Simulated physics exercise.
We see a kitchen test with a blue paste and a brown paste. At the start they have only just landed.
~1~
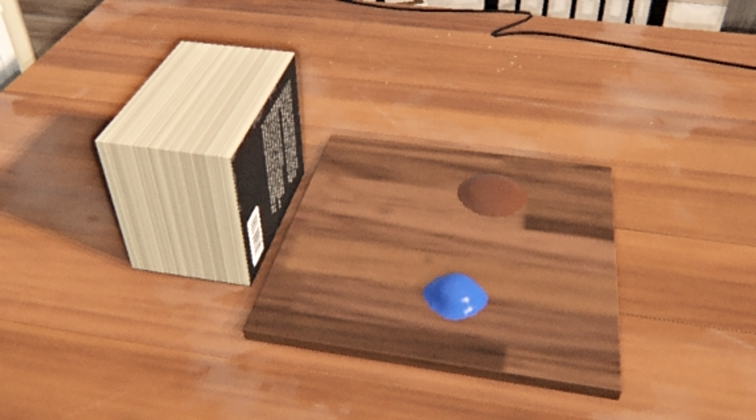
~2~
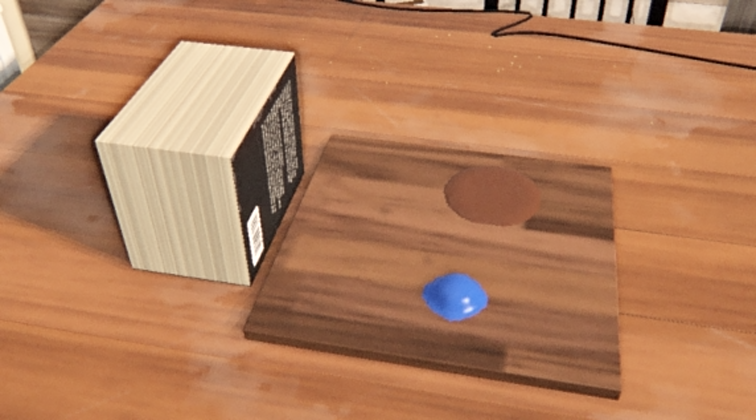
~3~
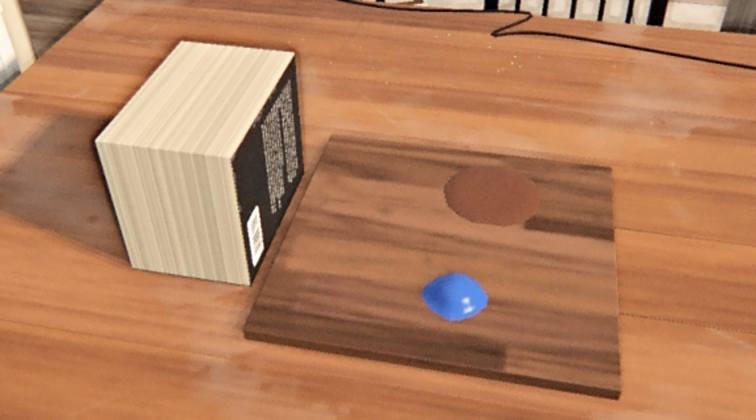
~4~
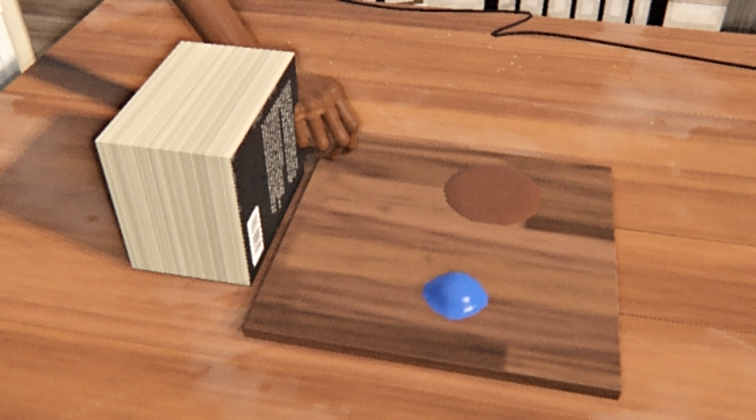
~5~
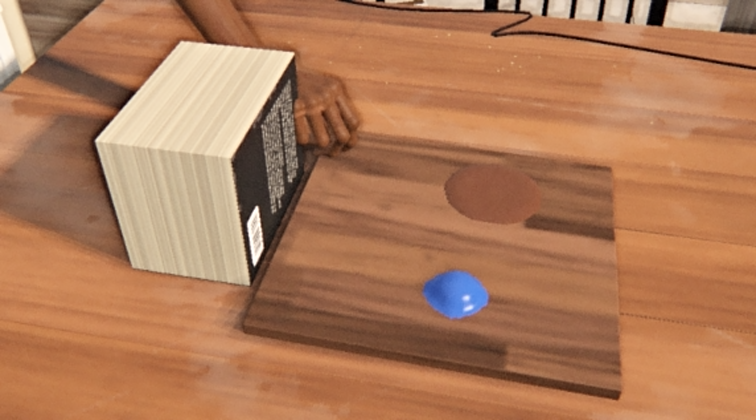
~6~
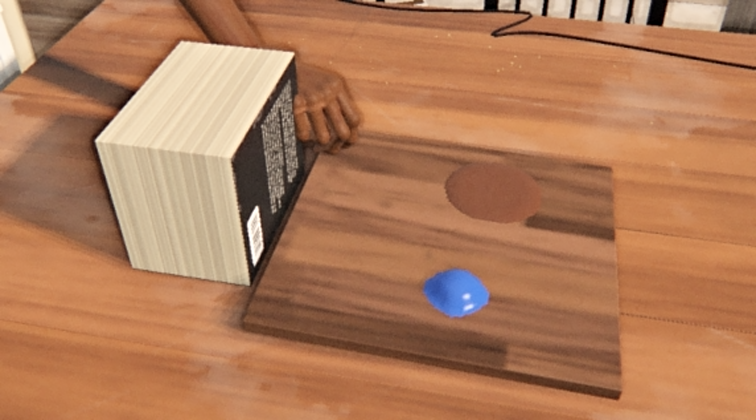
In this clip, a blue mound and a flat brown patch of paste sit on a wooden board beside a thick book, the brown patch widening slightly before a hand reaches in behind the book and raises the board's end slightly.
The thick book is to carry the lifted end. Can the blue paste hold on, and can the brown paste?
The blue paste stays on; the brown paste runs off the low end.
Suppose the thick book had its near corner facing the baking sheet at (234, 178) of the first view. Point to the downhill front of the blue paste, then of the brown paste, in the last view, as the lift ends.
The first near (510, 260), the second near (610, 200).
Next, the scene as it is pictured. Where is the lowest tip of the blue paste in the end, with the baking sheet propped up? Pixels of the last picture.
At about (519, 253).
A moment on, slope about 31°; the blue paste has not moved; the brown paste has crept down a long way.
Further on, the blue paste has not moved; the brown paste is dripping off the low end.
When it is over, slope about 31°; the blue paste has not moved; the brown paste is dripping off the low end.
